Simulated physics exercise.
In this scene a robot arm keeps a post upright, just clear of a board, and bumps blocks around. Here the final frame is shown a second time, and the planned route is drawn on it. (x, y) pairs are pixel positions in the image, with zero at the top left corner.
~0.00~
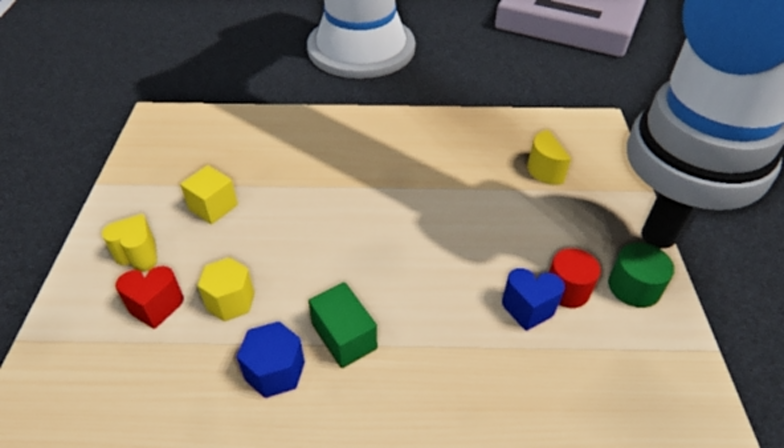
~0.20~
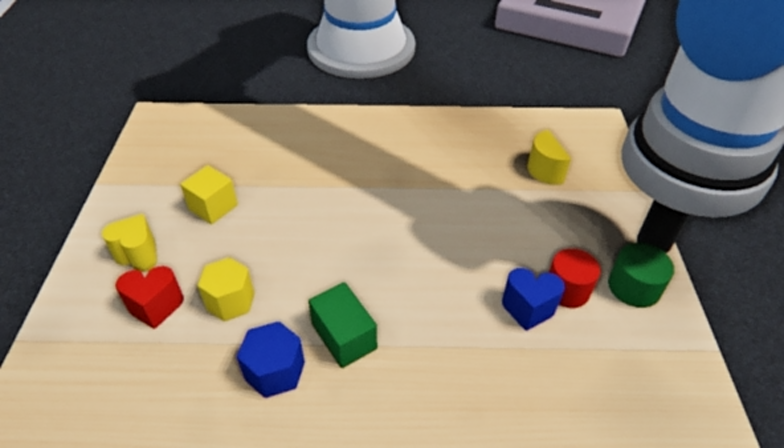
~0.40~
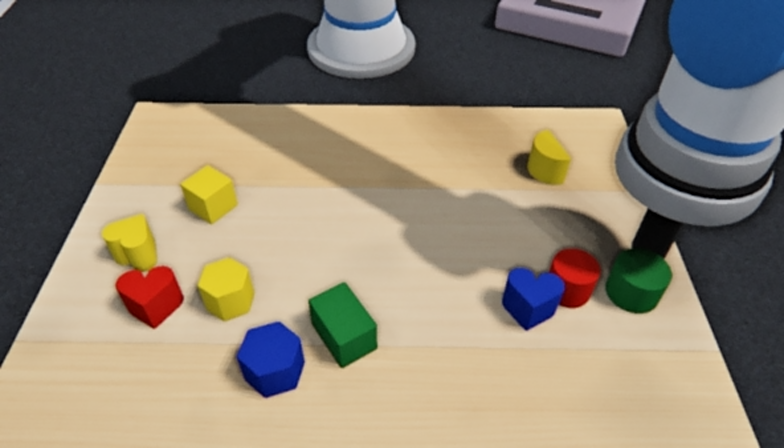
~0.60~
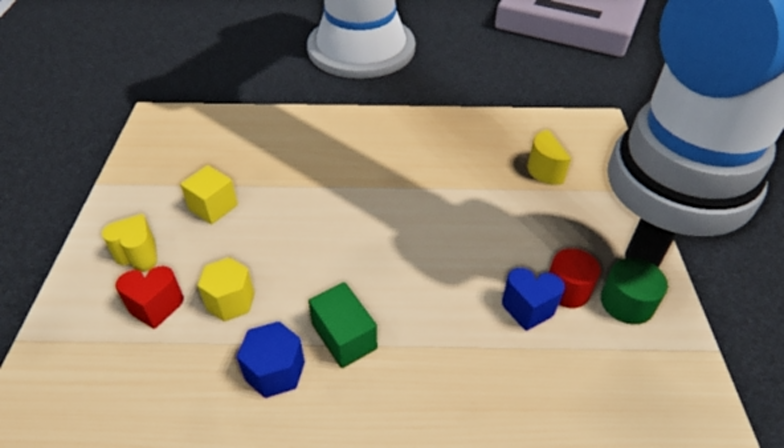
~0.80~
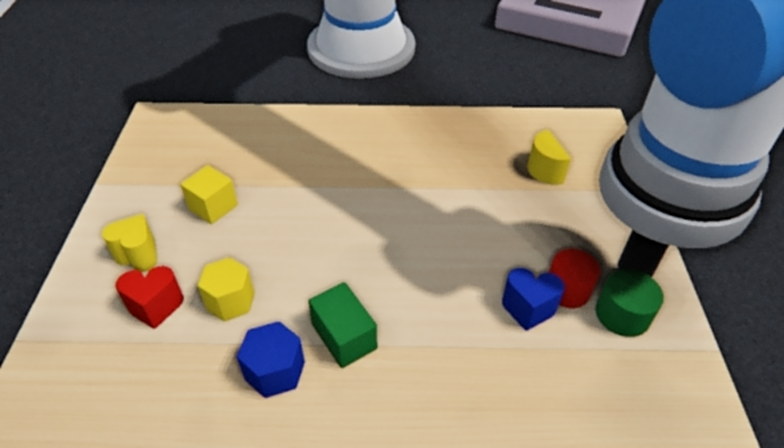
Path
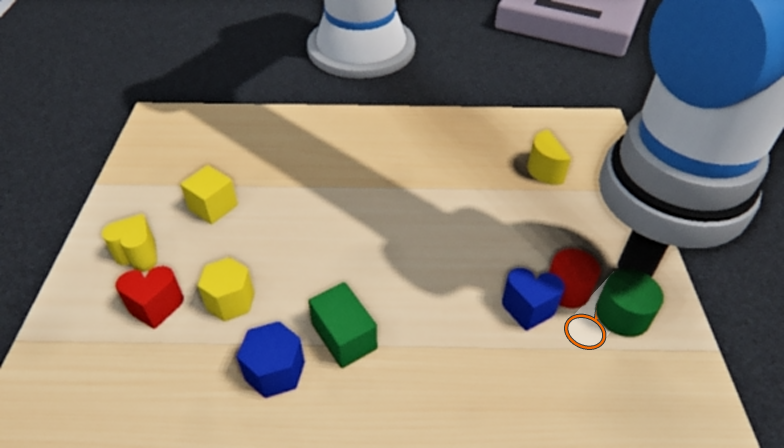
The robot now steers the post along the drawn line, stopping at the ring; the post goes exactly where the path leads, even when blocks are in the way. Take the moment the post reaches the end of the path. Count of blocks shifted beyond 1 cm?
Blocks moved: One.
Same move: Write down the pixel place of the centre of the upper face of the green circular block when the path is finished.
In the picture, that point is around (624, 348).
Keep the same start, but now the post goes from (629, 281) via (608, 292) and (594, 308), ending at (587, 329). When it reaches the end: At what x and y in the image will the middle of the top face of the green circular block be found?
I'd place it at (630, 344), taking the centre of its top.
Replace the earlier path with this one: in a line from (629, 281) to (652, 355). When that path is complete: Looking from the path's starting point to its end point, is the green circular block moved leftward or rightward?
It's going to go right.
The drawn path runs straight from (629, 281) to (585, 331).
The first path, step by step. Halfway along, post (613, 294); green circular block (626, 321).
At the end, post (591, 319); red circular block not moved; green circular block (624, 348).
